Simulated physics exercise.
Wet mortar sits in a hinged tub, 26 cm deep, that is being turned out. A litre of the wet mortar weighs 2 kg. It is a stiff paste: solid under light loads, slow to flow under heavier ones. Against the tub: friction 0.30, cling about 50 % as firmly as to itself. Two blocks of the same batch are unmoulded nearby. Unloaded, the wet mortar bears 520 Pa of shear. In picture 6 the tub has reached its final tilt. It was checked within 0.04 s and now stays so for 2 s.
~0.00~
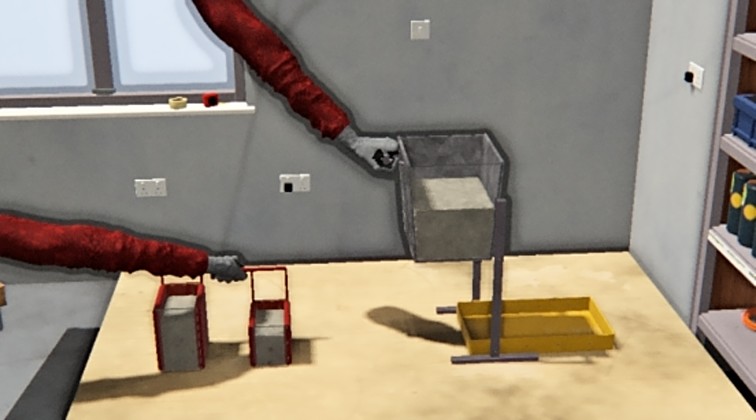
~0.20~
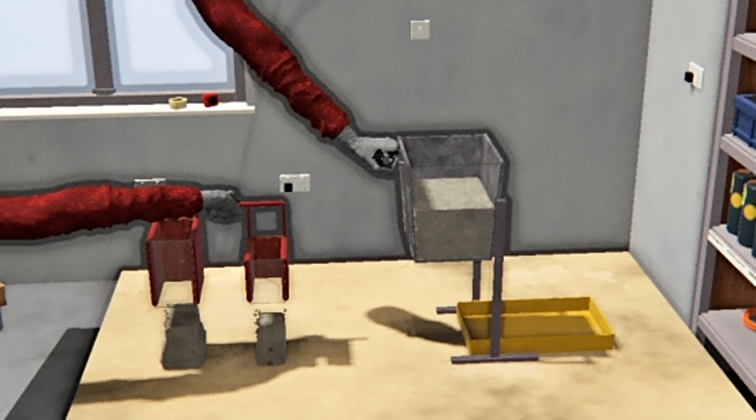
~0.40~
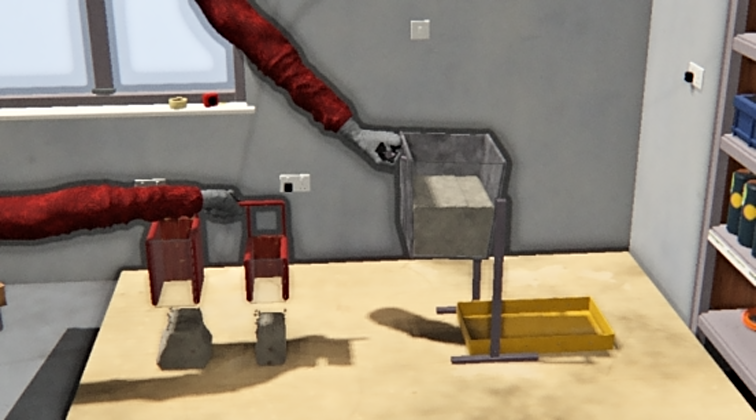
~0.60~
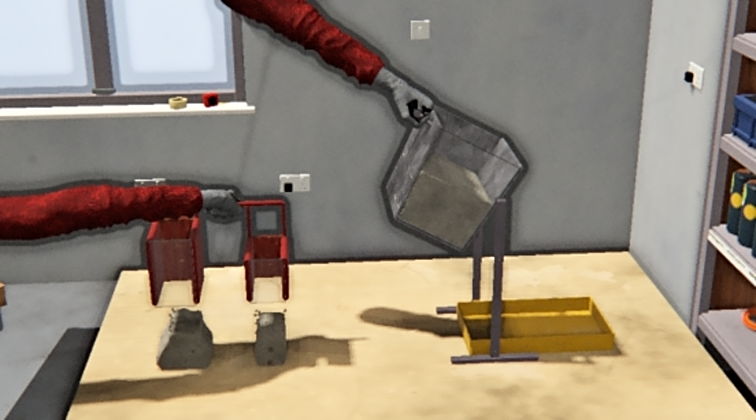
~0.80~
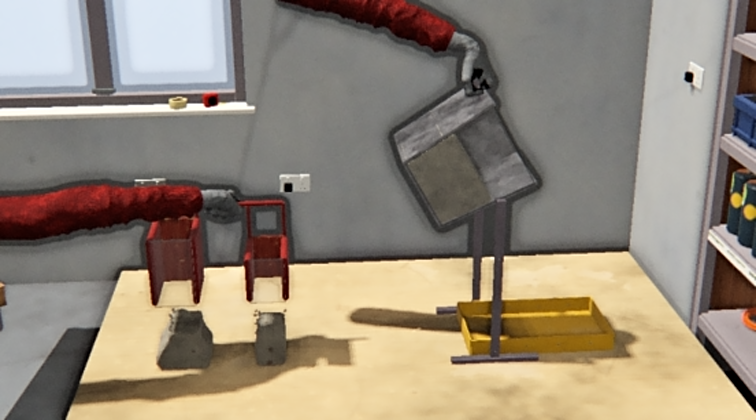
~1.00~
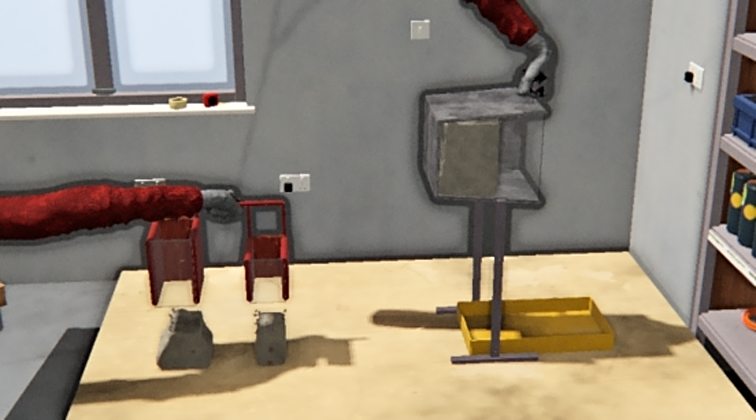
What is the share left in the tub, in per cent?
The share left in the tub is near 79 %.
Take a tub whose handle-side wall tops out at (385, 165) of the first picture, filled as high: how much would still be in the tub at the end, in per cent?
Then about 55 %.
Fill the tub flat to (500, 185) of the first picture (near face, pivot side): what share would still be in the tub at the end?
It would be near 55 %.
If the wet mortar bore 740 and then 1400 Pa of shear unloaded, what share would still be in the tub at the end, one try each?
In that order: 100 %, 100 %.
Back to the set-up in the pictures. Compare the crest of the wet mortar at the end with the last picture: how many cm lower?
Roughly 10 cm.
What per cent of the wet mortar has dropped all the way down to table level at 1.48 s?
About 0 %.
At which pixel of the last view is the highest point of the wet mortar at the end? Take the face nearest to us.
At about (464, 163).
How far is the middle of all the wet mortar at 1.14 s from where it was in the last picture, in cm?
About 5 cm.
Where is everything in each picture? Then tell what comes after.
In the first picture, handle-side rim at (411, 166), tilt 0 degrees; crest of the wet mortar at (419, 209); block heights 16 cm, 10 cm (left to right).
In the second picture, handle-side rim at (411, 166), tilt 0 degrees; crest of the wet mortar at (419, 209); block heights 13 cm, 9.9 cm (left to right).
In the third picture, handle-side rim at (413, 161), tilt 3 degrees; crest of the wet mortar at (420, 206); block heights 12 cm, 9.9 cm (left to right).
In the fourth picture, handle-side rim at (442, 128), tilt 29 degrees; crest of the wet mortar at (425, 173); block heights 12 cm, 9.9 cm (left to right).
In the fifth picture, handle-side rim at (495, 107), tilt 61 degrees; crest of the wet mortar at (451, 137); block heights 12 cm, 9.9 cm (left to right).
In the sixth picture, handle-side rim at (545, 114), tilt 91 degrees; crest of the wet mortar at (448, 124); block heights 12 cm, 9.9 cm (left to right).
After 1.14 s, the tub is at 91 degrees and holds 100 %.
After 1.31 s, the tub is at 91 degrees and holds 92 %.
After 1.48 s, the tub is at 91 degrees and holds 80 %.
After 1.65 s, the tub is at 91 degrees and holds 79 %.
After 3.00 s, the tub is at 91 degrees and holds 79 %.
